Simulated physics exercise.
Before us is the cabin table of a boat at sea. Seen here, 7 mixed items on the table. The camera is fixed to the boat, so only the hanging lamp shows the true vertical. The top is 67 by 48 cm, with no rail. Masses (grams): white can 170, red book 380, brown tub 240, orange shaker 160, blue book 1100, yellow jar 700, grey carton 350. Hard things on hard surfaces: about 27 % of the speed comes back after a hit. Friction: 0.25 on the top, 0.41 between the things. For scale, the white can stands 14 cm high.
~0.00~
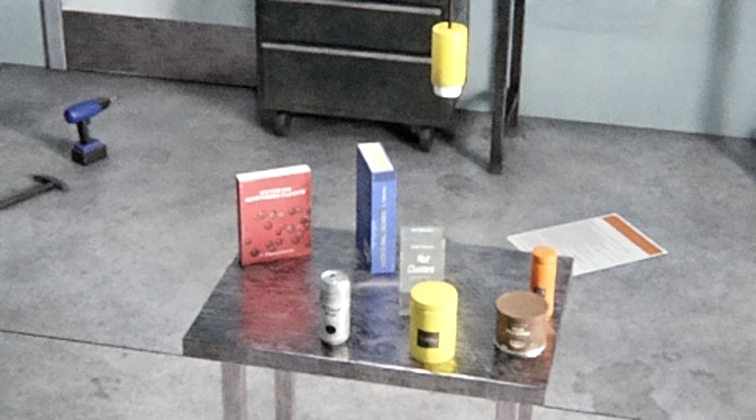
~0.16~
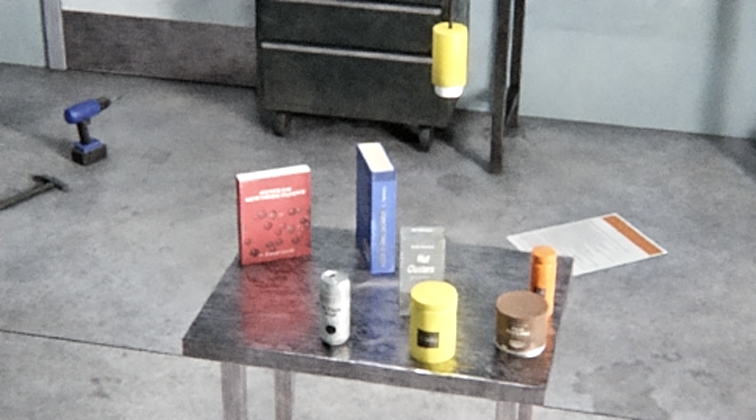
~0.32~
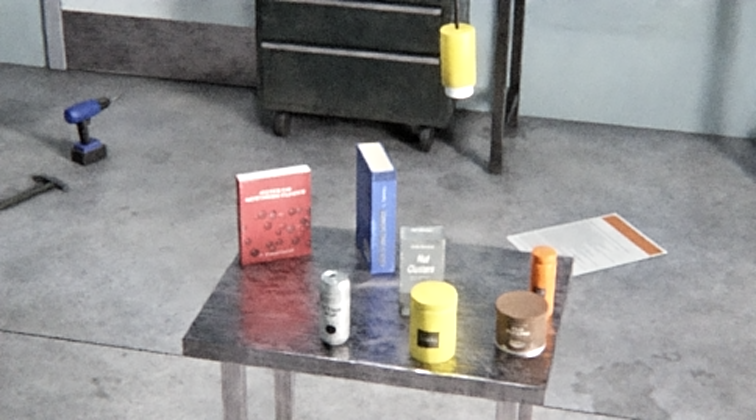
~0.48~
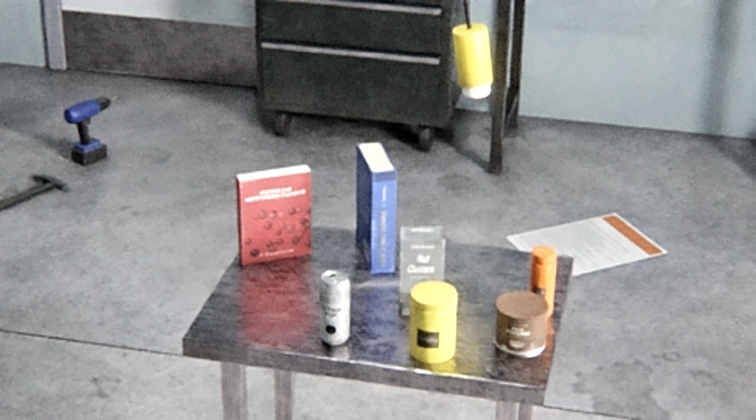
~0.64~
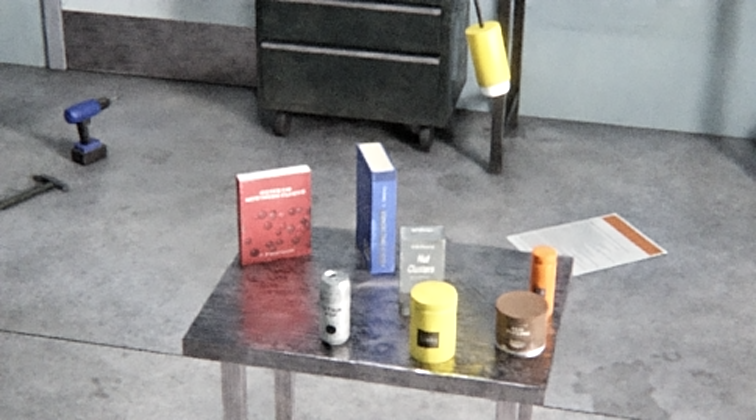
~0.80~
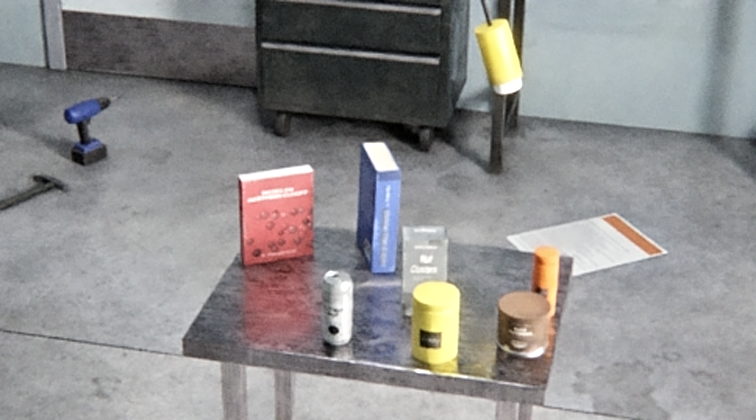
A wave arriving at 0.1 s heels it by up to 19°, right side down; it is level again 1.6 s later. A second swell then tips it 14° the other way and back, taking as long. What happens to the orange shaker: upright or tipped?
The orange shaker topples.
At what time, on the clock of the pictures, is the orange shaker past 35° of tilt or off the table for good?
At about 1.0 s.
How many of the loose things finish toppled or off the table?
That comes to 3.
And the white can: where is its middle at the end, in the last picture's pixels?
At about (414, 319).
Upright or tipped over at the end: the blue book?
The blue book topples.
By 1.10 s, boat heeled 16°, right side down; orange shaker now off the table; blue book rocked 56° off its seat; grey carton 7 cm from its spot.
By 1.30 s, boat heeled 10°, right side down; brown tub now off the table; blue book on its side; grey carton 13 cm from its spot.
By 1.60 s, boat heeled 1°, right side down; blue book now off the table; red book 15 cm from its spot; grey carton 16 cm from its spot.
By 1.90 s, boat heeled 2°, left side down; red book 15 cm from its spot; grey carton 16 cm from its spot; white can 15 cm from its spot.
When it is over (3.8 s), off the table and tipped over, orange shaker and blue book; off the table but upright, brown tub; not toppled but over 5 cm from the start, white can, red book, yellow jar and grey carton.
